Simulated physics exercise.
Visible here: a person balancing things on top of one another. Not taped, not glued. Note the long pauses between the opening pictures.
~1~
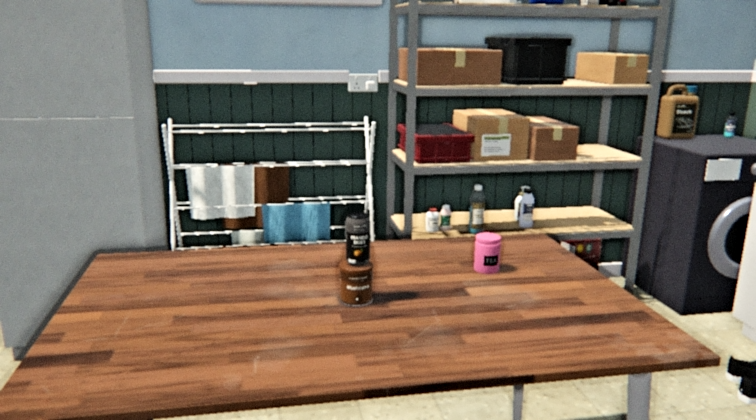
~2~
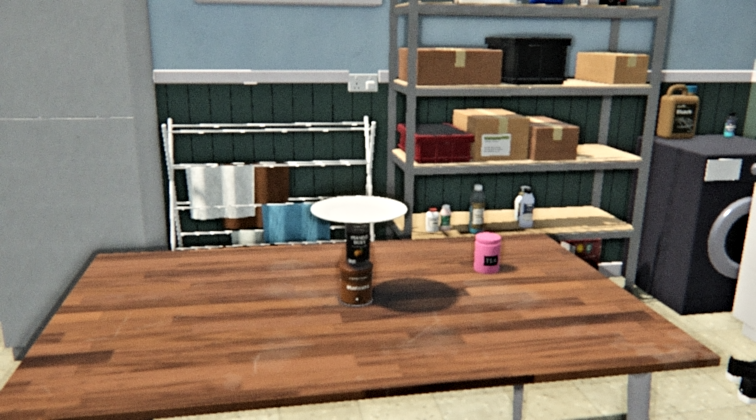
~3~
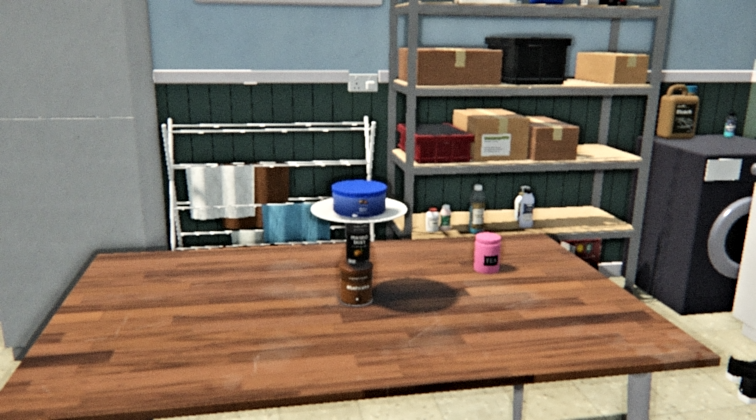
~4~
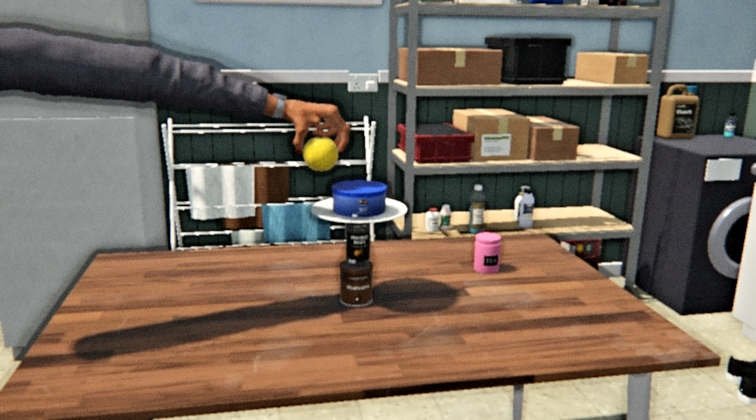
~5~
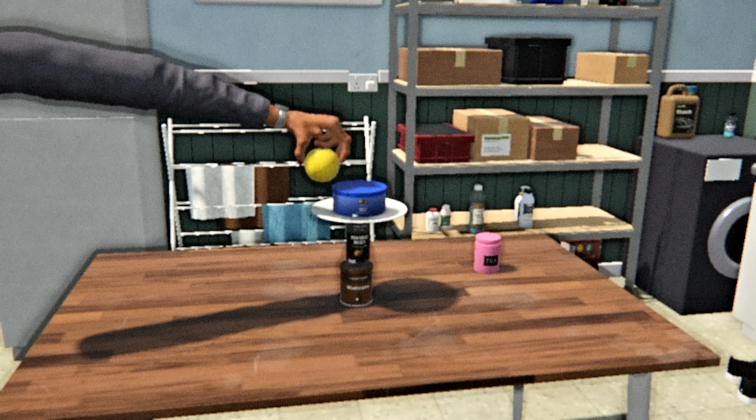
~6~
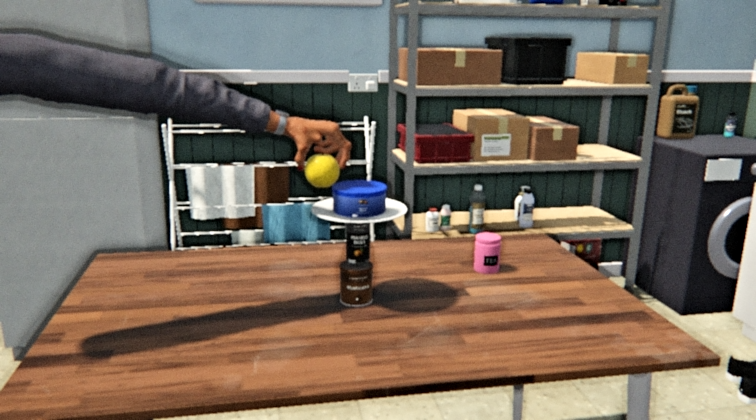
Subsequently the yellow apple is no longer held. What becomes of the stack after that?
Looks like it isn't steady enough.
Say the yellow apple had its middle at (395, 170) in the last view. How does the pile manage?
What happens next is that it tips over.
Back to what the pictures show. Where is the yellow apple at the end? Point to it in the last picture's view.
Roughly pixel (265, 297) in the last picture.
Then, 0.40 s past the last view, yellow apple now fallen; blue tub rocked 6° from its first pose; white plate rocked 6° from its first pose.
Then, 0.50 s past the last view, things are still on the move.
Finally, fallen, yellow apple; the other 5 still in place. Final places as the last picture's camera would see them, yellow apple near (265, 297). The pile comes apart.
